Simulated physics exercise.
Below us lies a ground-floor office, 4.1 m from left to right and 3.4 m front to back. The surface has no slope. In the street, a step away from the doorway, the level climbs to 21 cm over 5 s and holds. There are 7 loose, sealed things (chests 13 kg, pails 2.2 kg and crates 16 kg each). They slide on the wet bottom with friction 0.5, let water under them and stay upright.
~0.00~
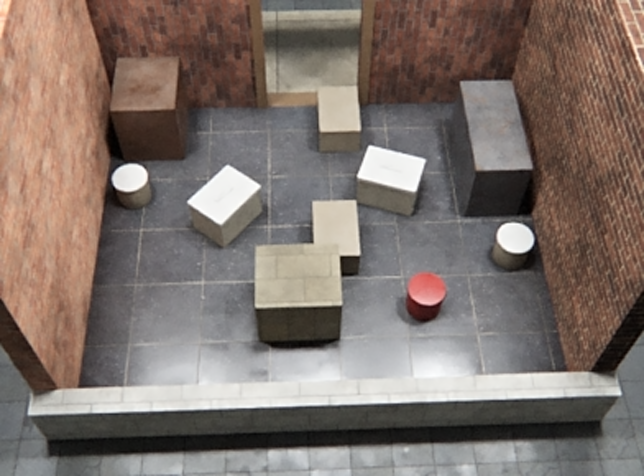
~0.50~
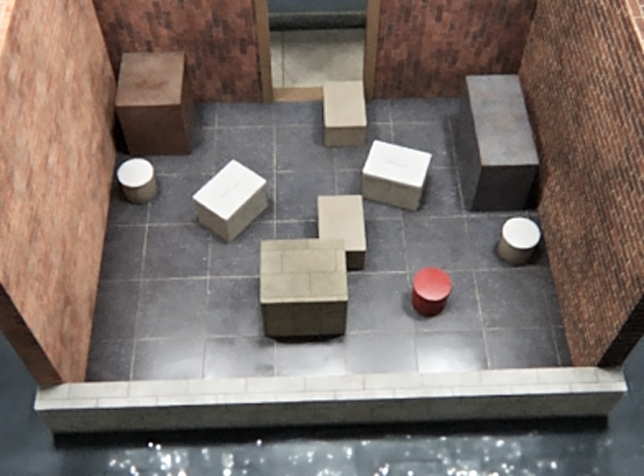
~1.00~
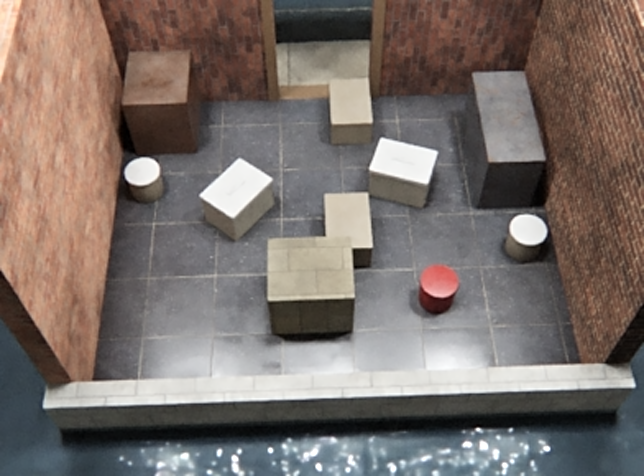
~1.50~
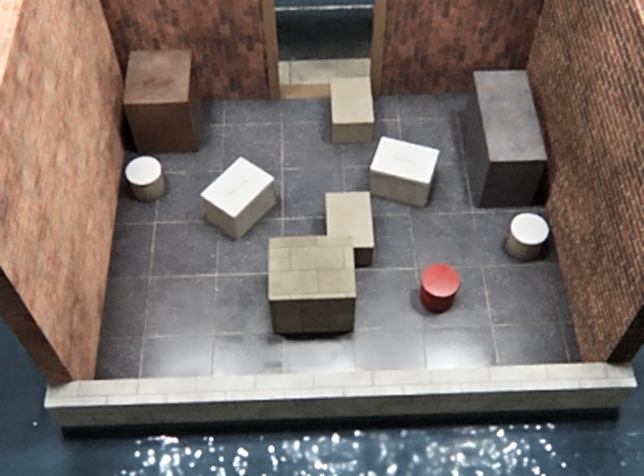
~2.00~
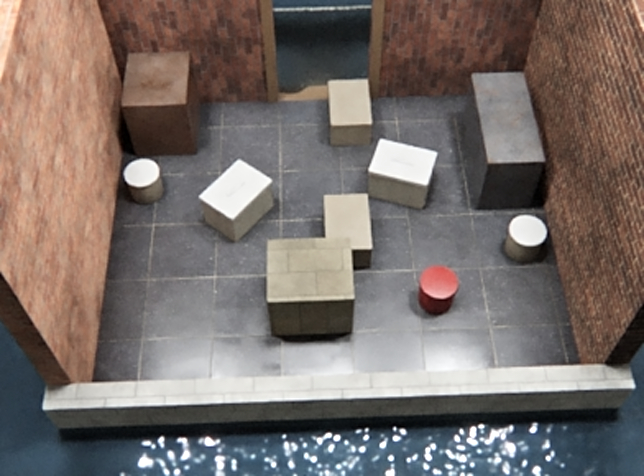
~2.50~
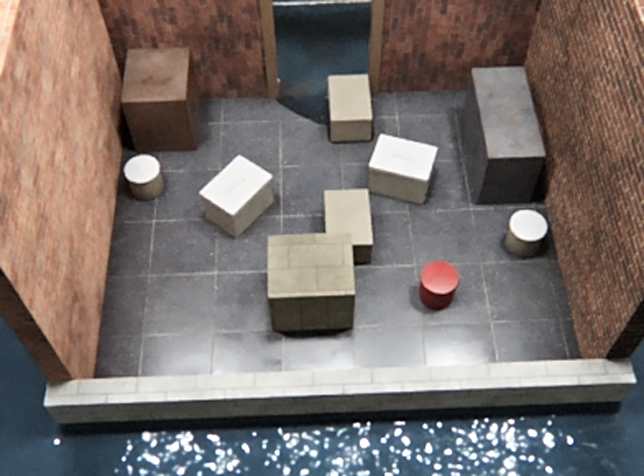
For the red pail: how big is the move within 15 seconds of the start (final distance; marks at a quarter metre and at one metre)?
Red pail slides a little.
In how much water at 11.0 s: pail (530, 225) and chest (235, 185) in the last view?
About 14 and 12 cm.
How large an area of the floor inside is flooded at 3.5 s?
About 1.5 m2.
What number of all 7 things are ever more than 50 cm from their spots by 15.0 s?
7 of them.
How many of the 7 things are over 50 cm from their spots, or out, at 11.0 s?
I count 7.
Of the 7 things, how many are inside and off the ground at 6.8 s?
I count 1.
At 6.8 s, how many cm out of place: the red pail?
Roughly 0 cm by then.
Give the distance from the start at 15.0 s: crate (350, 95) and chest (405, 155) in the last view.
In turn: 140 cm, 140 cm.
After 3.5 s the red pail is near (440, 277), 0.0 m from its start, aground; 0 afloat.
After 6.8 s the red pail is near (440, 277), 0.0 m from its start, aground; 1 afloat.
After 11.0 s the red pail is near (452, 335), 0.6 m from its start, afloat; 7 afloat.
After 15.0 s the red pail is near (479, 298), 0.4 m from its start, afloat; 7 afloat.
